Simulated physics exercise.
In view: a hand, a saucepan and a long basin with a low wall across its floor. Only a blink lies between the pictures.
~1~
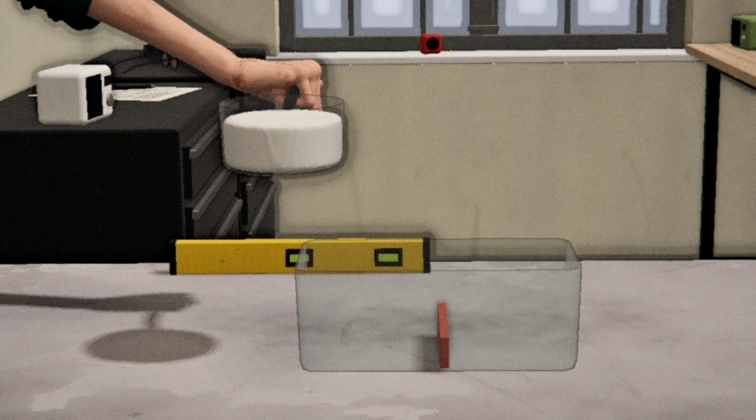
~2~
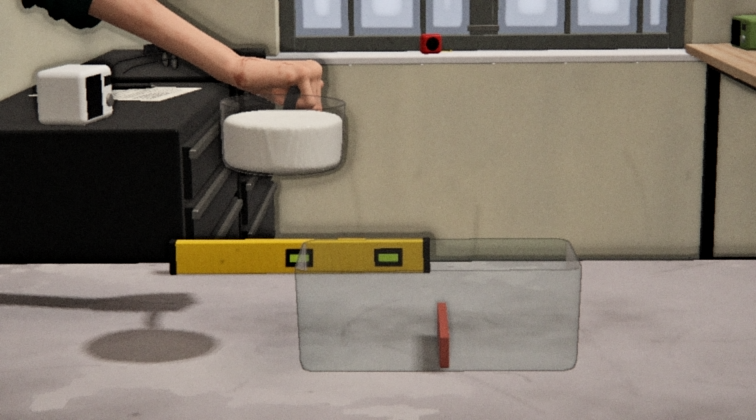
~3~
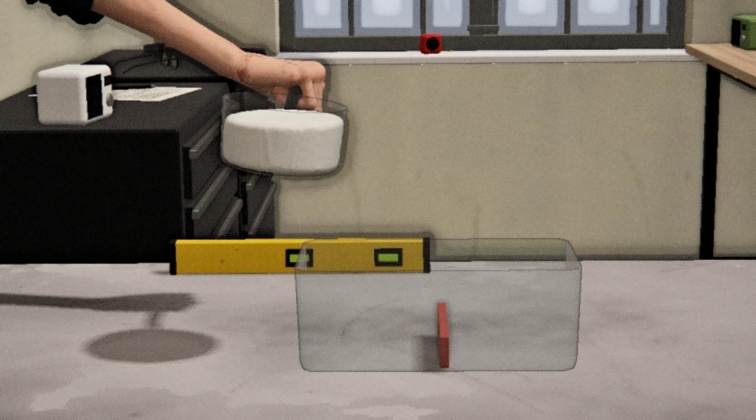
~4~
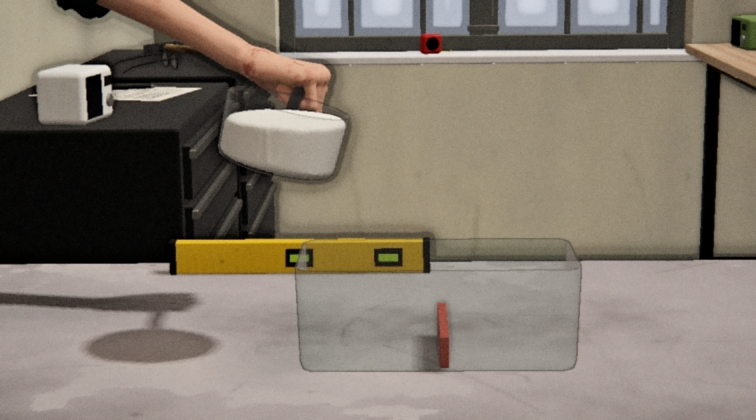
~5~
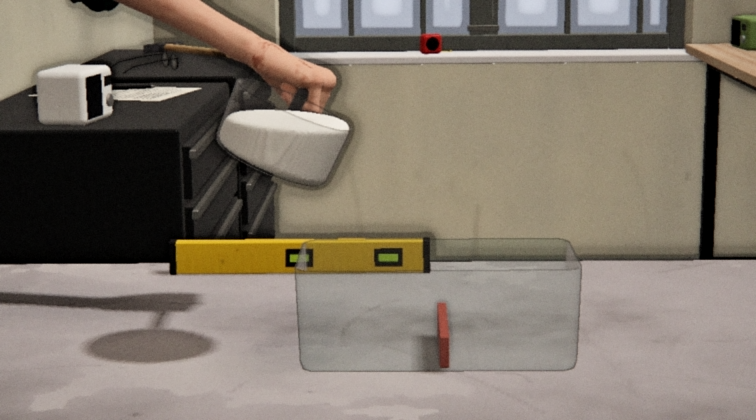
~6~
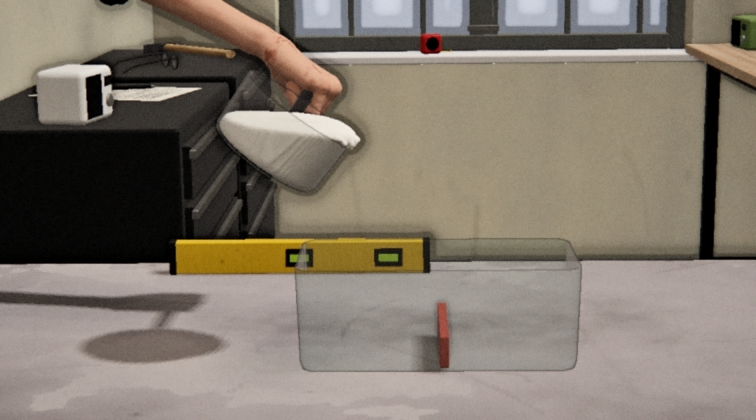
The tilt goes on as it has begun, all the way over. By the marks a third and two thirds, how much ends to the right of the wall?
It comes to not even a third.
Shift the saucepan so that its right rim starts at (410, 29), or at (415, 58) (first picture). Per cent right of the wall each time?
Roughly 65 per cent, and 65 per cent.
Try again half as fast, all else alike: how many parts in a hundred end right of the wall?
Close to 10 per cent.
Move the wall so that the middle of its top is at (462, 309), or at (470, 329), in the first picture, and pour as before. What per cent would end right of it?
About 10 and 30 per cent.
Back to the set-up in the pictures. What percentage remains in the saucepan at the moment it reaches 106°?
Near 20 %.
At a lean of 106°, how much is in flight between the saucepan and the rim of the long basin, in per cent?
About 45 per cent.
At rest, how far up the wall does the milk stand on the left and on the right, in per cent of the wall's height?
The left part 70 per cent, the right part 20.
A moment on, the tilt is 106° and 19 per cent is still to pour, 38 is left of the wall and 0 right of it.
Next, the tilt is 121° and 2 per cent is still to pour, 77 is left of the wall and 5 right of it.
Then the tilt is 121° and 0 per cent is still to pour, 81 is left of the wall and 15 right of it.
Later the tilt is 121° and 0 per cent is still to pour, 80 is left of the wall and 16 right of it.
In the end 78 per cent lies left of the wall, 18 right of it and 4 outside.
